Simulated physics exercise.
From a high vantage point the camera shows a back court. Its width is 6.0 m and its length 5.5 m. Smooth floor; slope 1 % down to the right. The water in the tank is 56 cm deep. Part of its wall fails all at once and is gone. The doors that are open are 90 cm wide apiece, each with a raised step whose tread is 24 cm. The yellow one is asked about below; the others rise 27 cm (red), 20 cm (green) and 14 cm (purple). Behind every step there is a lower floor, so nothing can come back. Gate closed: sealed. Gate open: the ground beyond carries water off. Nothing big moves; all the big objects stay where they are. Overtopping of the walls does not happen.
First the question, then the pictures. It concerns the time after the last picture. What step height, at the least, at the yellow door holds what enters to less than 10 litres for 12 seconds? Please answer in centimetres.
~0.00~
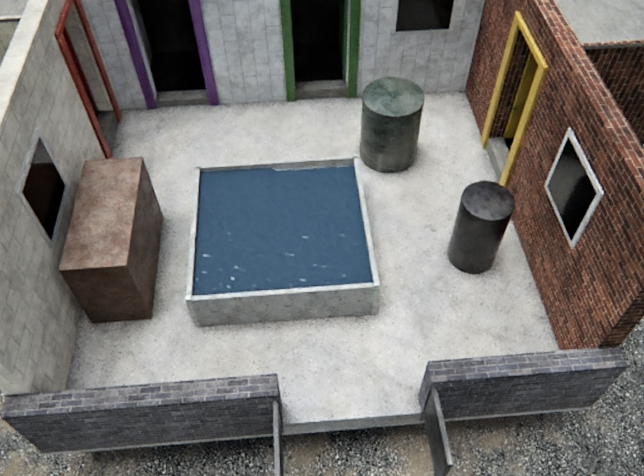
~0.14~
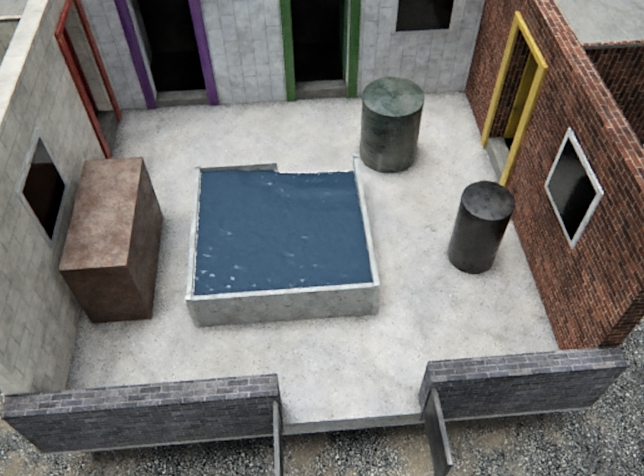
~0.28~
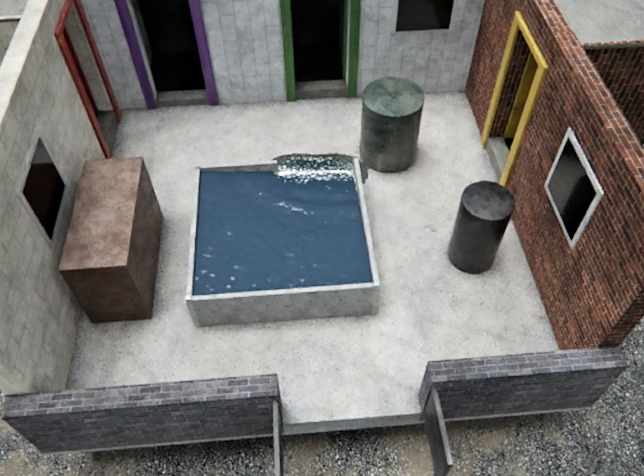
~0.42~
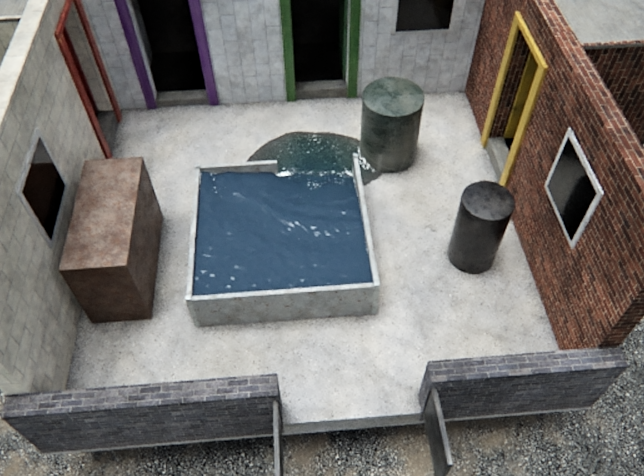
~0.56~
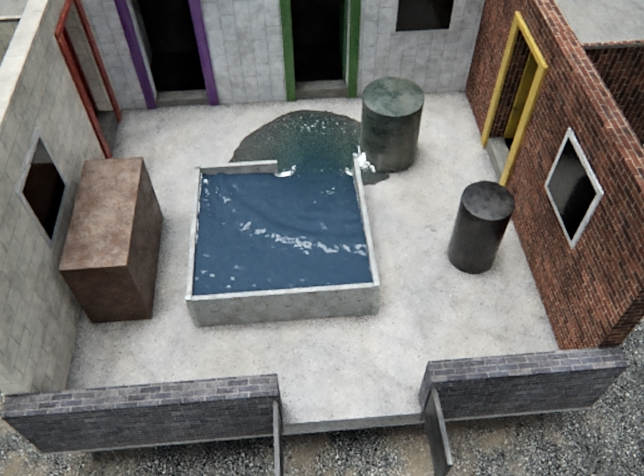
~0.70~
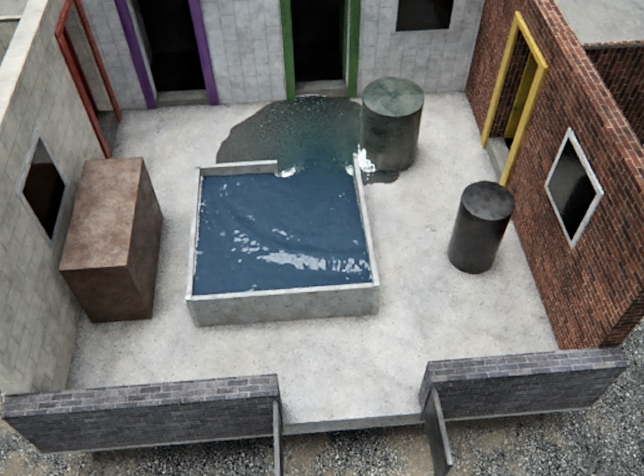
A height of roughly 7.5 cm.
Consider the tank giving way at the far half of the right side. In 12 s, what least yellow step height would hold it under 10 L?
About 33 centimetres.
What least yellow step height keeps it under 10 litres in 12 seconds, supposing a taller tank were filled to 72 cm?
Roughly 9.0 centimetres would do it.
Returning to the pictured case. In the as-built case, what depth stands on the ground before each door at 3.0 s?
In cm - yellow: 8, red: 19, green: 30, purple: 10.
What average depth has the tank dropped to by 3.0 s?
Near 29 cm, averaged.
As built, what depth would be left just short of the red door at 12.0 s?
About 6.0 centimetres.
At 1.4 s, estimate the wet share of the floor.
Wet: Close to 20 %.
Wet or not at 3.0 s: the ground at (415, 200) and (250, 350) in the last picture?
Taking them in turn, they come out submerged and spared.
After 1.4 s water covers 20 % of the floor, deepest (36 cm) near (341, 101); it has not reached the yellow door.
After 3.0 s water covers 45 % of the floor, deepest (30 cm) near (310, 102); 8 cm at the yellow door, 0 litres in over its 22 cm step.
After 12.0 s water covers 95 % of the floor, deepest (16 cm) near (567, 381); 7 cm at the yellow door, 0 litres in over its 22 cm step.
At the yellow door as built, the water arrived by 2.5 s and peaked near 10 cm at 5.2 s.
Run again over the same 12 s with other heights there, 24 litres in over 6 cm, 2 litres over 9.5 cm. The limit of 10 litres is kept from about 7.5 cm up.
